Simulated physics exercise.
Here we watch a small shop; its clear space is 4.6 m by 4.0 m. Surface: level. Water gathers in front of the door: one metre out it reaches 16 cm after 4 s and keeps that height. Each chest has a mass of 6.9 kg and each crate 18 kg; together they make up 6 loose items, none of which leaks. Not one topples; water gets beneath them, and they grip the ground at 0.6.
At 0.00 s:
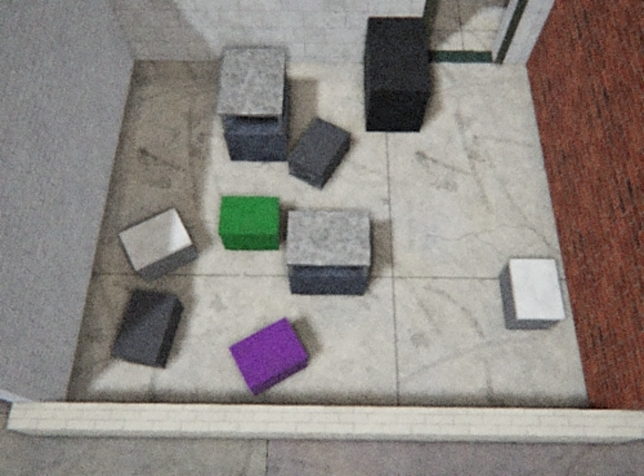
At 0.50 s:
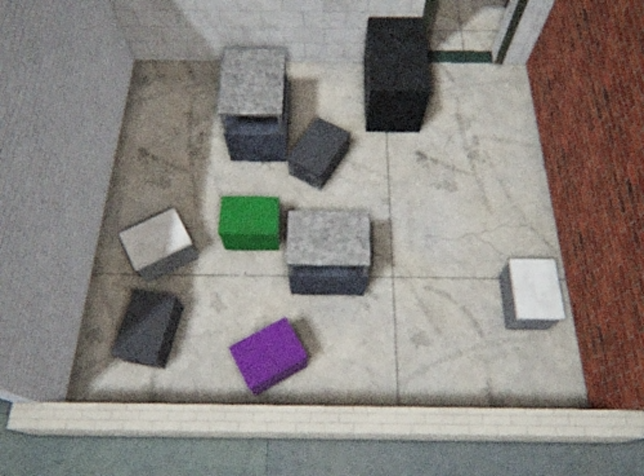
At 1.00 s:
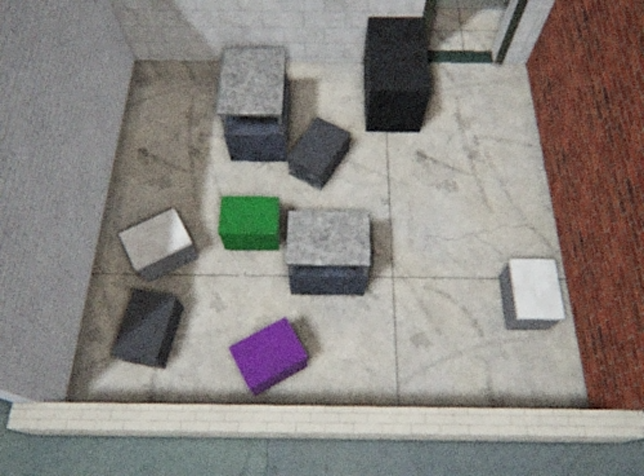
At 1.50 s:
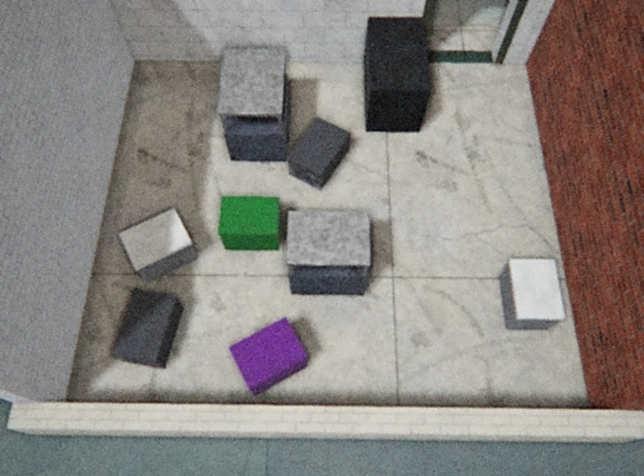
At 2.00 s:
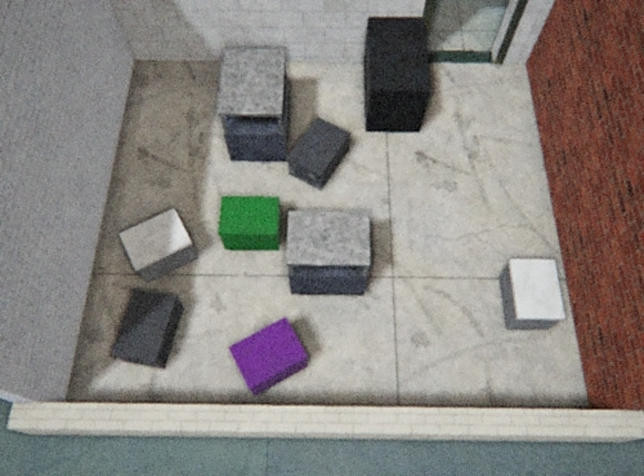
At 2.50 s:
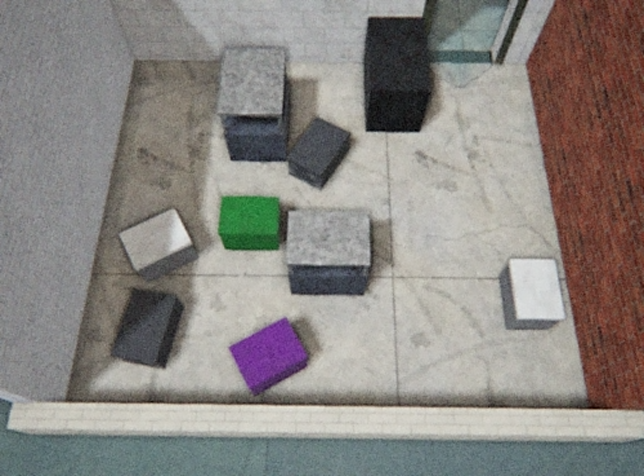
In a small walled room, the boxes stay still while water gathers outside the doorway.
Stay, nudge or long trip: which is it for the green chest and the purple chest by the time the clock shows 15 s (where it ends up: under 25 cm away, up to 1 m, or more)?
Green chest shifts slightly; purple chest goes a long way.
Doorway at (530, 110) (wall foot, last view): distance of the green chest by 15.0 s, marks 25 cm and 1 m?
In that case the green chest ends far away.
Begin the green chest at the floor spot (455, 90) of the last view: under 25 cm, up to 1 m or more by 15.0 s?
So it journeys a long way.
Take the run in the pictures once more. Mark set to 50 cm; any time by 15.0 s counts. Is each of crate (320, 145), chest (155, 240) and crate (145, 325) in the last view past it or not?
The first is lower, the second higher and the third lower.
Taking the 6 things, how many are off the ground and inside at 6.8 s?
Tally: 1 of them.
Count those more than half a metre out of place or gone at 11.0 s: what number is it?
By my tally, 2.
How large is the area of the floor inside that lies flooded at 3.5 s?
Roughly 1.5 m2.
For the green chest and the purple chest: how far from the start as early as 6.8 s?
Close to 0 and 0 centimetres by then.
After 3.5 s the green chest is near (249, 215), 0.0 m from its start, aground; the purple chest is near (268, 352), 0.0 m from its start, aground; 0 afloat.
After 6.8 s the green chest is near (249, 215), 0.0 m from its start, aground; the purple chest is near (268, 352), 0.0 m from its start, aground; 1 afloat.
After 11.0 s the green chest is near (249, 214), 0.0 m from its start, aground; the purple chest is near (203, 261), 1.0 m from its start, afloat; 2 afloat.
After 15.0 s the green chest is near (245, 165), 0.5 m from its start, afloat; the purple chest is near (181, 95), 2.9 m from its start, afloat; 4 afloat.
